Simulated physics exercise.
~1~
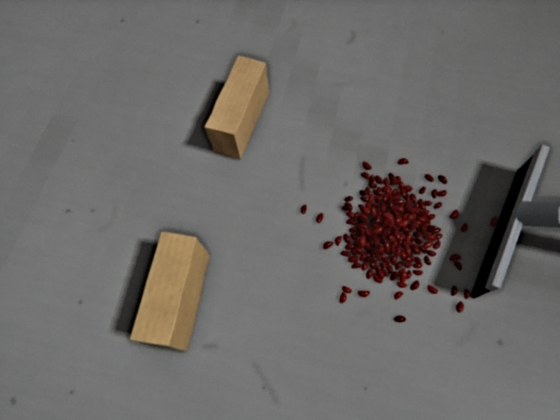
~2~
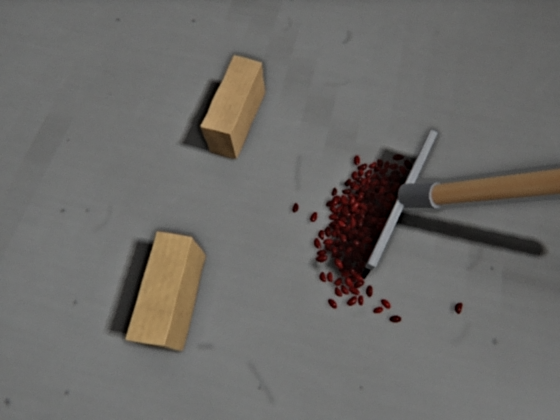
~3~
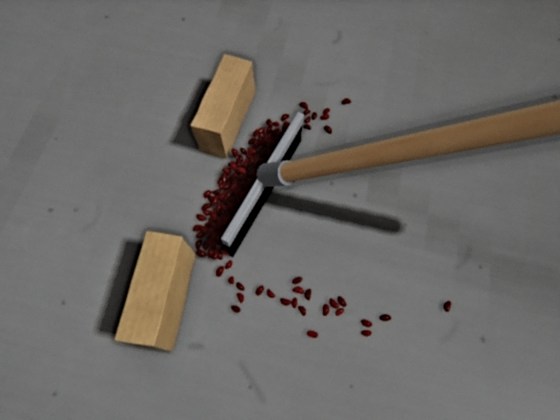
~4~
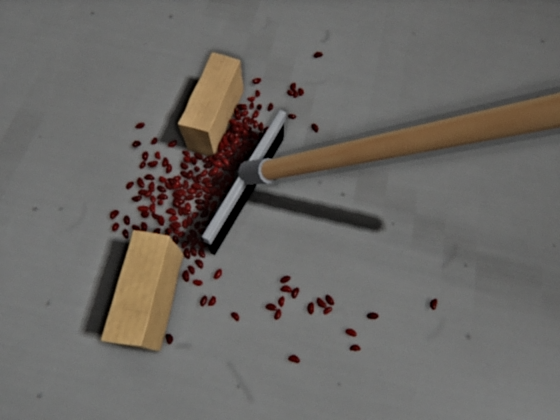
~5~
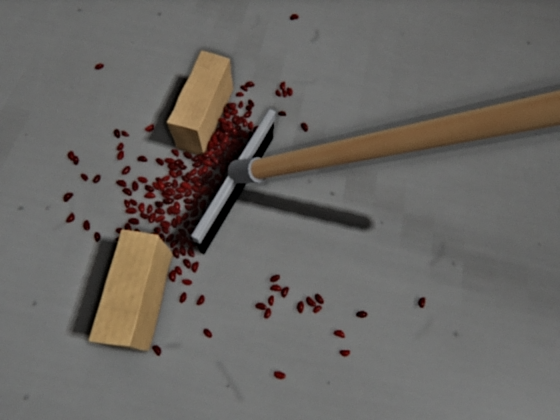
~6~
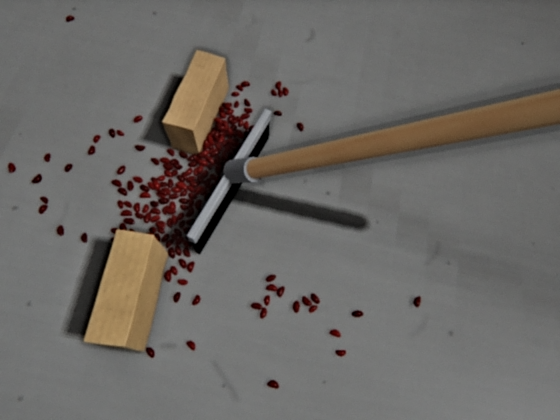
To begin with, a loose heap of dark red beans lies on a grey floor, with two wooden blocks standing apart to its left and a squeegee at its right. The squeegee sweeps left into the heap, pressing it into a band and leaving a few stragglers behind. It pushes the beans up to the blocks, then stops just short of them. Some beans spill through the gap and scatter out to the left, while a few slip around the upper block. At the end, most remain crowded between the blade and the blocks.
